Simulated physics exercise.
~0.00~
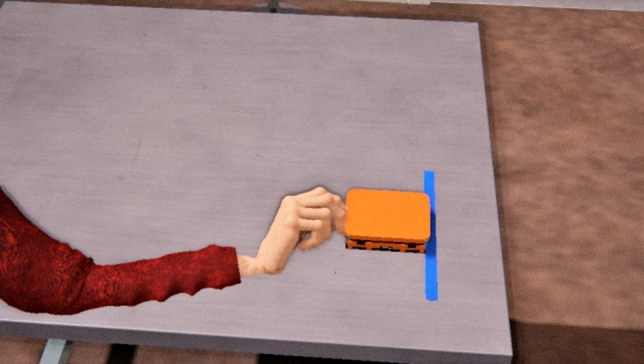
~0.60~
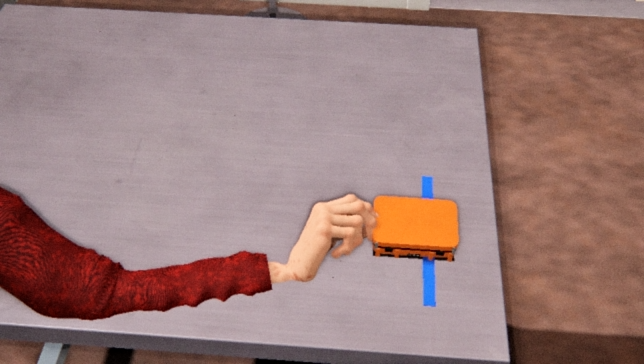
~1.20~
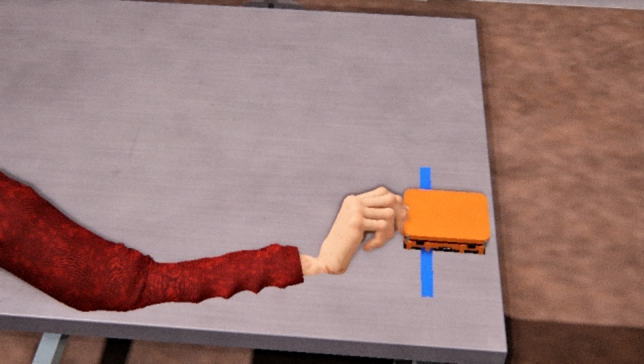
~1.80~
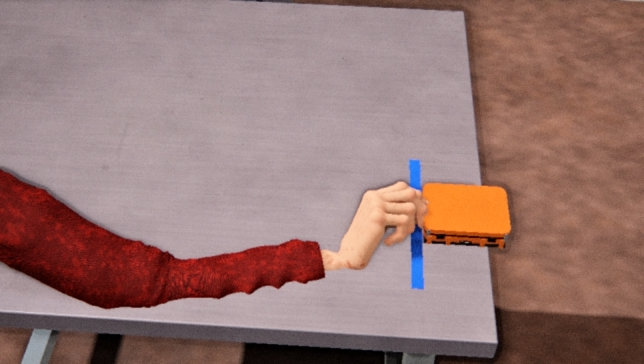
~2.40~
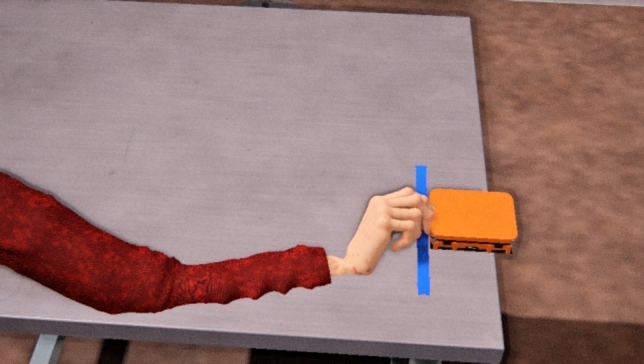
An orange case sits near the right end of a grey tabletop, beside a strip of blue tape, seen from above at a slant by a gently swaying camera. A bare hand in a dark red sleeve reaches in from the left, its fingers against the case's left side, with brown ground beyond the table. The hand pushes the case slowly to the right, over the tape and toward the edge. The case clears the tape and juts partly past the table's edge. The fingers stop at the tape, and the case rests there, overhanging but still on the table.
